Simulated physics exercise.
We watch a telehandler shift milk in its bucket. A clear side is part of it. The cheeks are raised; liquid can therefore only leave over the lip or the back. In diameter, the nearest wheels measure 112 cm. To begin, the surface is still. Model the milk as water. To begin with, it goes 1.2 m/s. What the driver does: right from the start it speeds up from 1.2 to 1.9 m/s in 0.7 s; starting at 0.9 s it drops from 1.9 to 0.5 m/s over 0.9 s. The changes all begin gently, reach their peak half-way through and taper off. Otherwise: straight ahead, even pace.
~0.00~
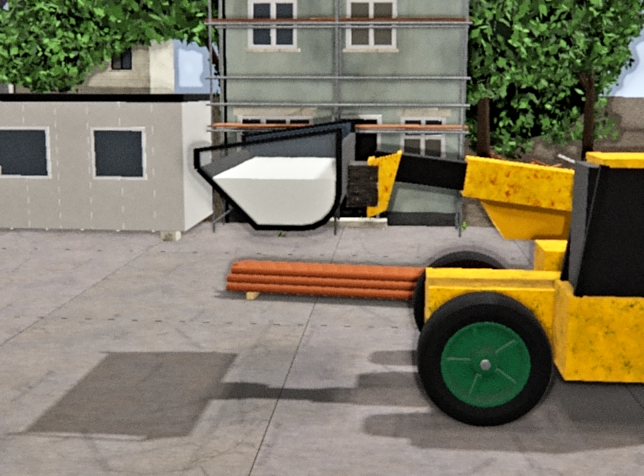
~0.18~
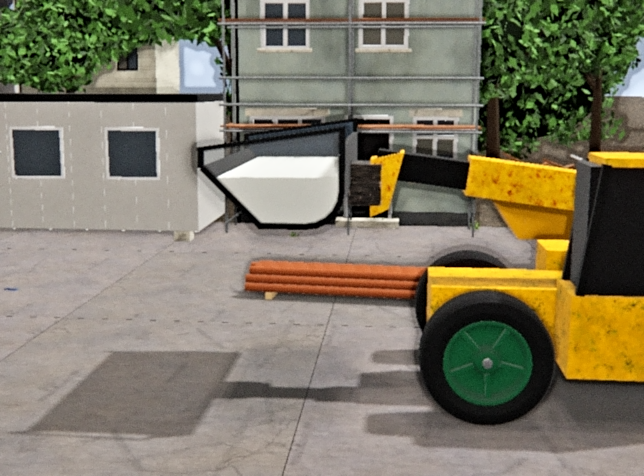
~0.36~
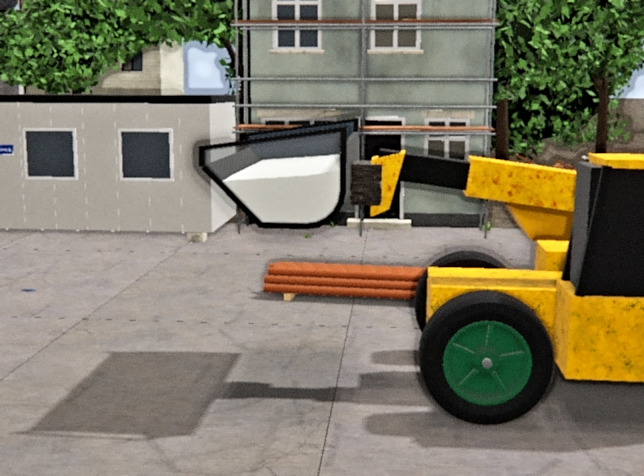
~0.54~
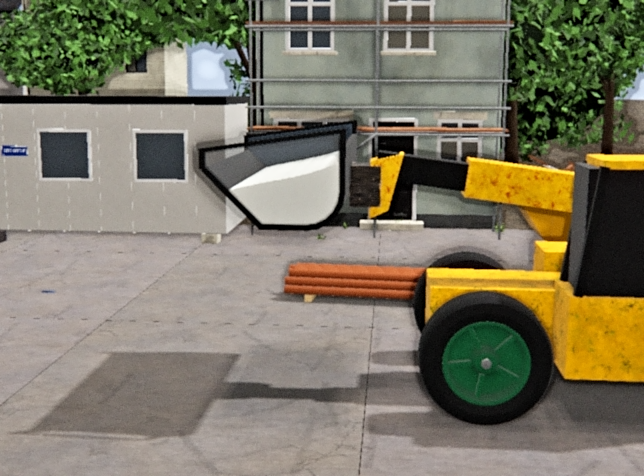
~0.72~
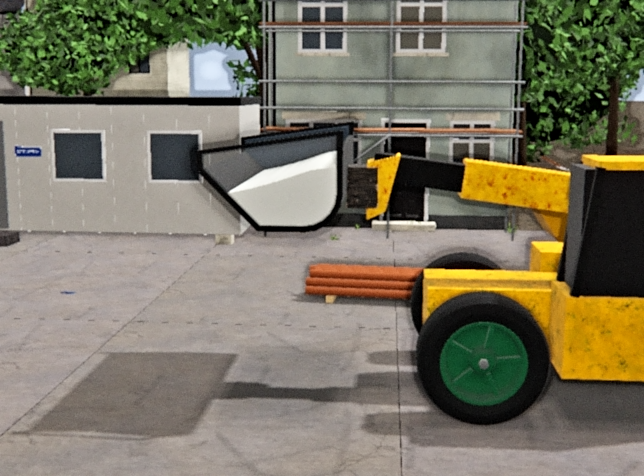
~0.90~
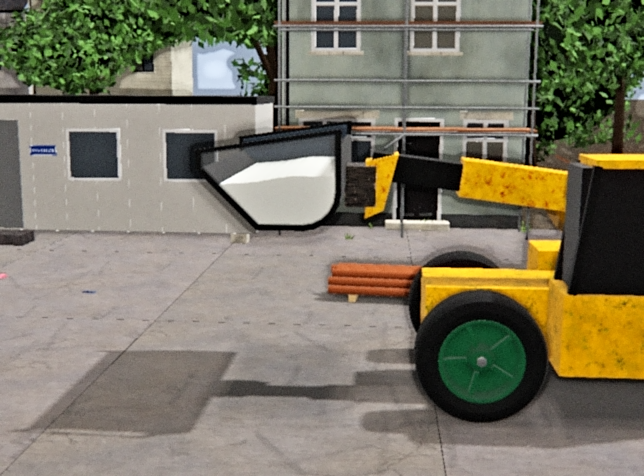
At the start, a yellow telehandler rolls left past stacked pipes and a scaffolded building, the milk in its clear-sided raised bucket lying nearly level. As it drives on, the milk slopes, dropping at the left and climbing at the right, then flattens back to nearly level.
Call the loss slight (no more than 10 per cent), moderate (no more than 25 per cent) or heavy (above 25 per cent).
Moderate.
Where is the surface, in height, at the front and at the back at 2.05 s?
At the front the surface is at 30 cm, while at the back it is at 40 cm.
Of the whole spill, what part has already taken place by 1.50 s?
By that time, around 40 percent of it is out.
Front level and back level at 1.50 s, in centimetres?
It reads roughly 38 cm up front and 18 cm at the back.
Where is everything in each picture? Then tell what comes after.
In the first frame, level at the front (260, 179); level at the back (326, 180); the lip is at (200, 167); the front is on the left.
In the second frame, level at the front (263, 178); level at the back (329, 178).
In the third frame, level at the front (264, 179); level at the back (330, 173).
In the fourth frame, level at the front (264, 183); level at the back (330, 168).
In the fifth frame, level at the front (262, 186); level at the back (327, 170).
In the sixth frame, level at the front (260, 182); level at the back (326, 178); the lip is at (202, 167).
Then, 1.50 s in, the surface stands 38 cm on the front, 17 cm on the back; the loss stands at 9 per cent, over the front.
Then, 2.05 s in, the surface stands 30 cm on the front, 40 cm on the back; the loss stands at 15 per cent, over the front.
Then, 2.60 s in, the surface stands 34 cm on the front, 35 cm on the back; the loss stands at 15 per cent, over the front.
Then, 4.68 s in, the loss stands at 21 per cent, over the front, 129 of 626 litres.
